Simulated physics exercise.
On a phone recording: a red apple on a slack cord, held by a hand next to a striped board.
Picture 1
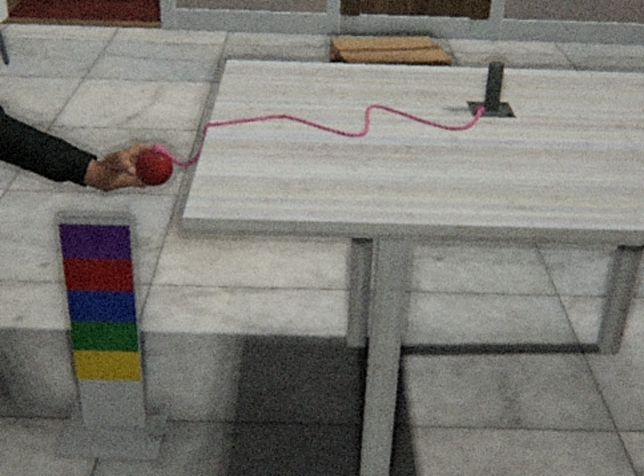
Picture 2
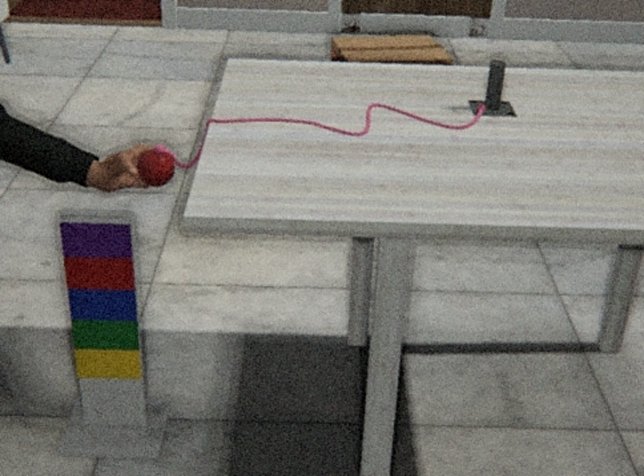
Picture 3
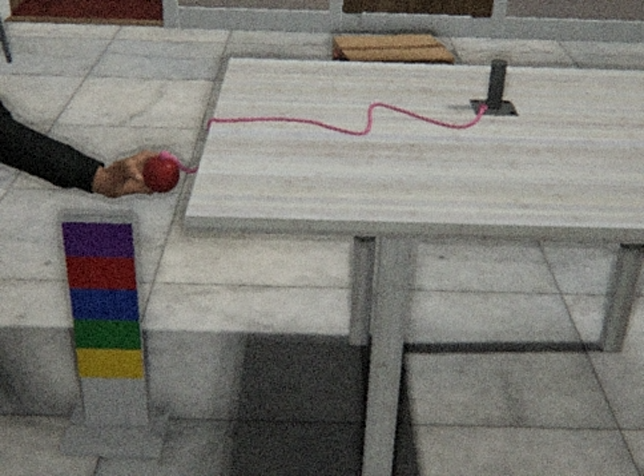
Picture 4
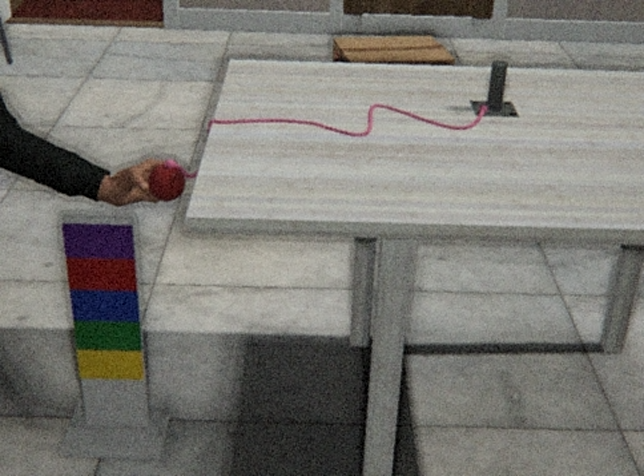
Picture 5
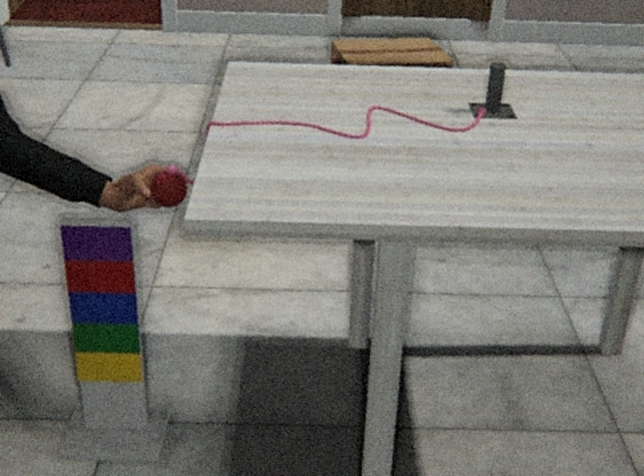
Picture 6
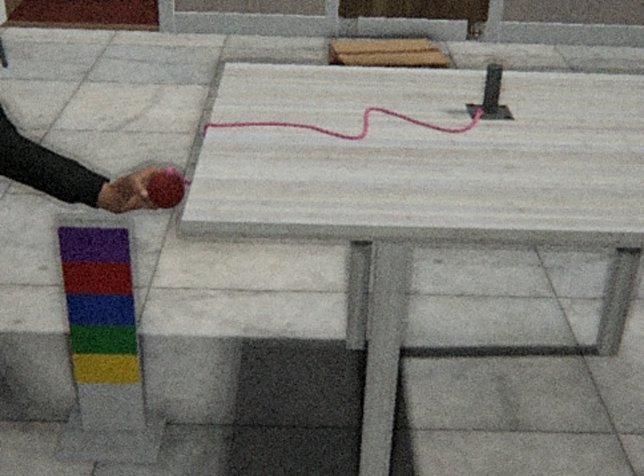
A hand holding a red apple on a slack cord lowers it slightly beside a table.
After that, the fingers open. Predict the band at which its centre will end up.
I predict the green band.
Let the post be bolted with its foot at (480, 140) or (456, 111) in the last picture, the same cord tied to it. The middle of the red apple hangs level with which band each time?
First case: Yellow. Second case: Yellow.
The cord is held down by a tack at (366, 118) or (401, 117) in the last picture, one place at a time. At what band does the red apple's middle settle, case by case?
First try red, second try blue.
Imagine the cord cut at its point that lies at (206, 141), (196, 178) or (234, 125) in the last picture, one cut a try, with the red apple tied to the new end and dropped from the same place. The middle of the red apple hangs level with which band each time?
First try: Red; second try: Blue; third try: Purple.
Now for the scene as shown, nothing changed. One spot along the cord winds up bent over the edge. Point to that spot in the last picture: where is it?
Pixel (332, 134) or thereabouts.
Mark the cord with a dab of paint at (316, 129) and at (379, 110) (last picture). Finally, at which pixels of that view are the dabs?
About (206, 147), and the other about (327, 120).
Soon after, apple near (181, 339); level with green.
Then, apple near (242, 320); level with green.
Further on, apple near (198, 334); level with green.
At rest, apple near (215, 331); level with green. At green.
